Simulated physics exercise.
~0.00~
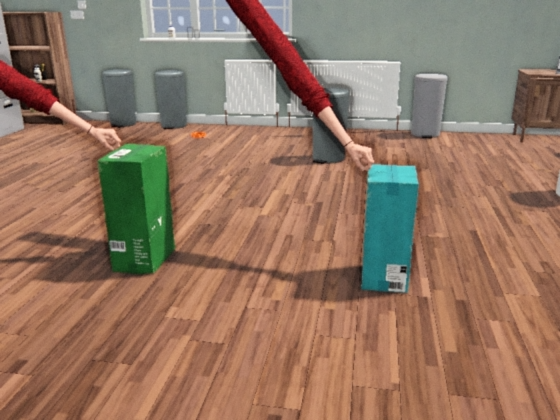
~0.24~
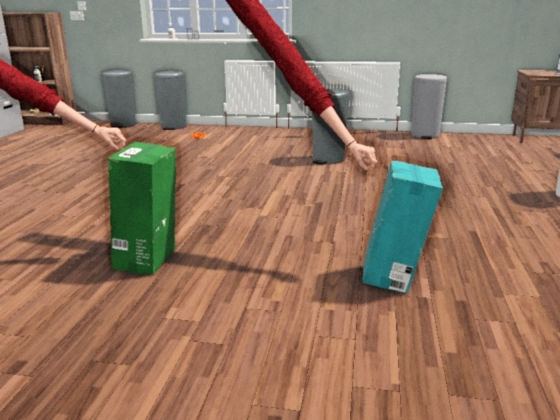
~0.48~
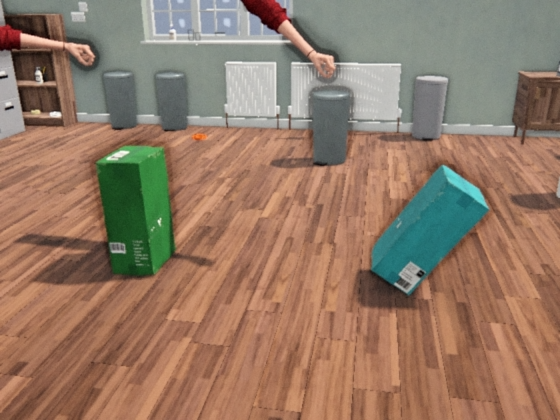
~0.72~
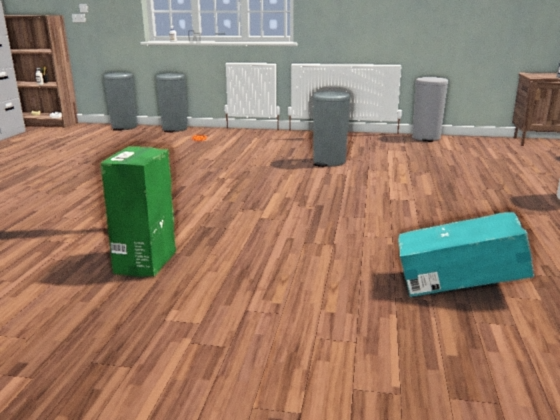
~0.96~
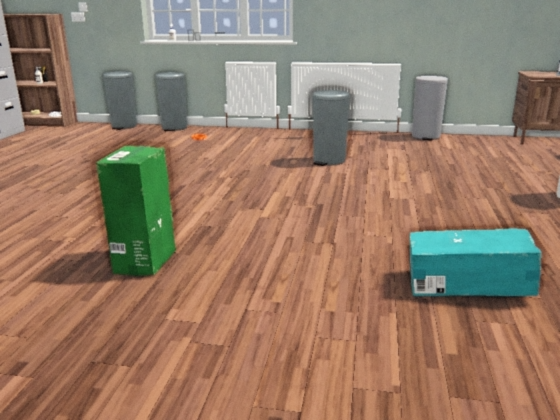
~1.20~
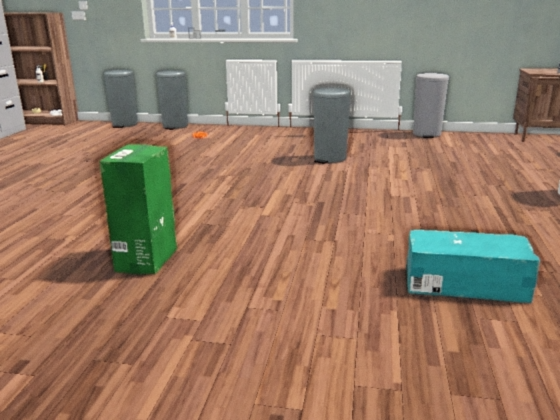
In a room with a wooden floor, pale green walls, radiators and several grey bins, two red-sleeved arms reach in to touch a green parcel on the left and a turquoise parcel on the right, both standing on end. The hands let go and draw back, and the turquoise parcel leans to the right. It tips further and further while the green one, after a slight tilt, settles back onto its base. With the arms gone from view, the turquoise parcel drops onto its side. It ends lying still on the floor, with the green parcel standing upright.
